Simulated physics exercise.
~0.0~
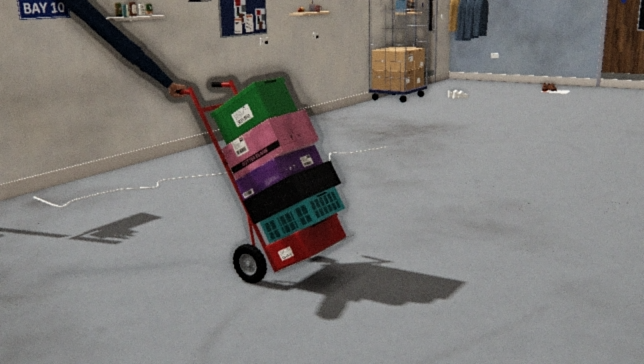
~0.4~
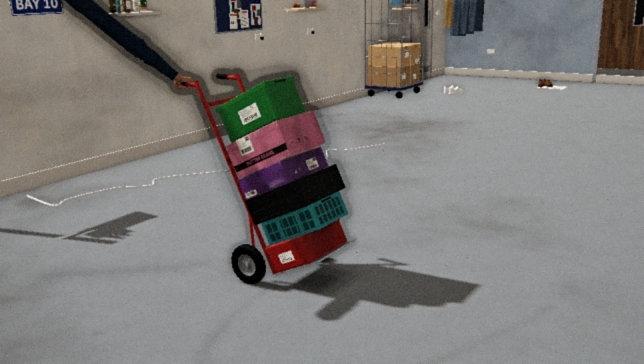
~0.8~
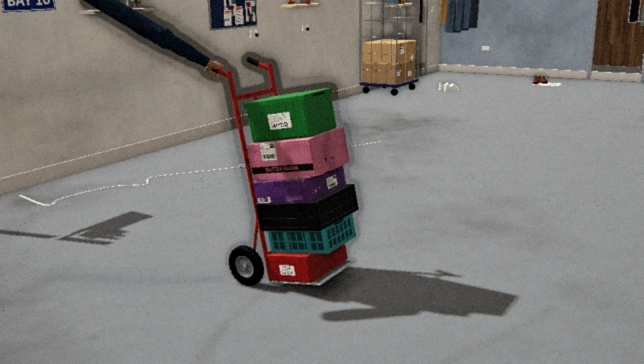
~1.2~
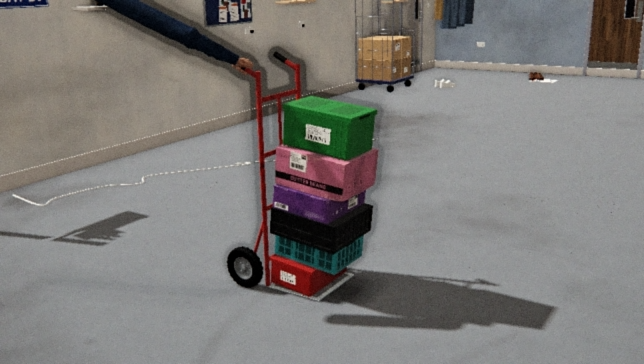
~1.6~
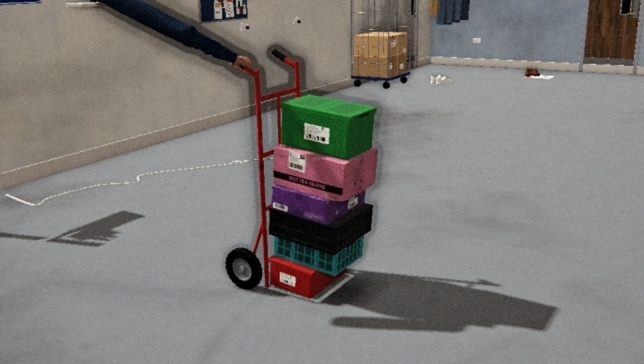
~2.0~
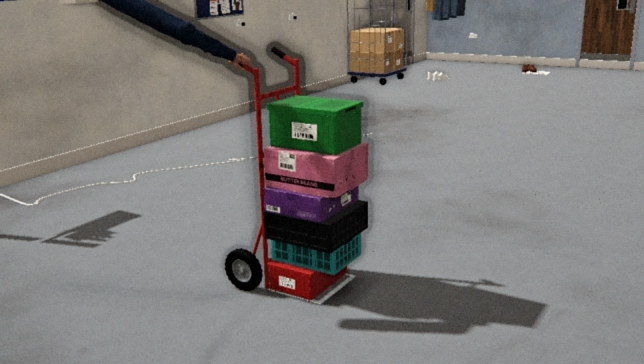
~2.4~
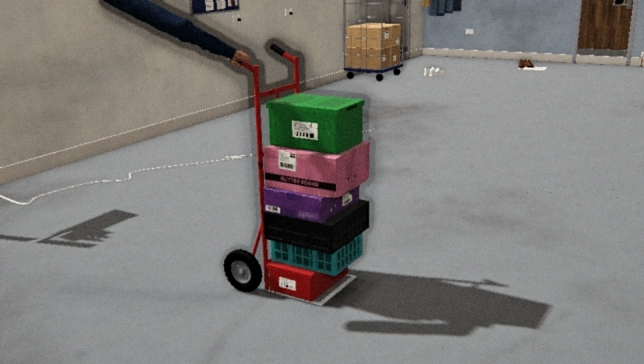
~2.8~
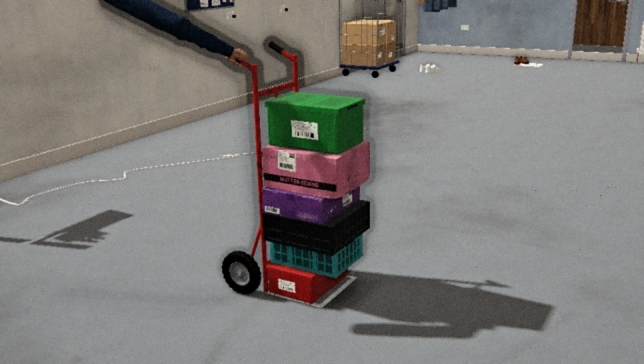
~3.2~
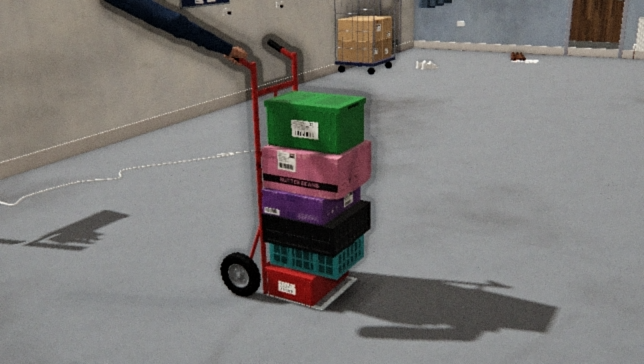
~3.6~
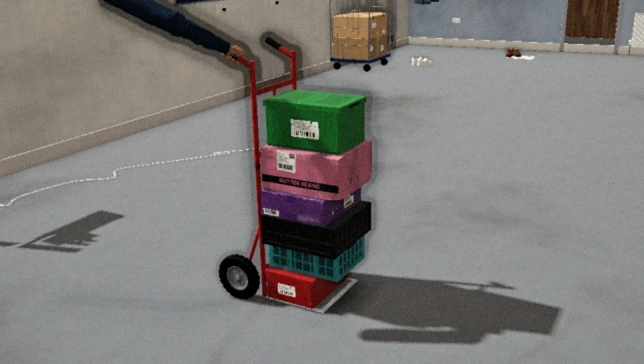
At the start, a dark-sleeved arm holds a red hand truck tilted back to the left, loaded with a stack of six boxes and crates, green on top and red at the bottom, in a room with a grey floor. The arm lets the truck swing forward to the right, and the stack comes up with it. The truck reaches upright and stops, with the upper boxes tipping slightly forward. They then settle back to the left. The truck stands still to the end, the hand still on its handle and the whole stack in place.
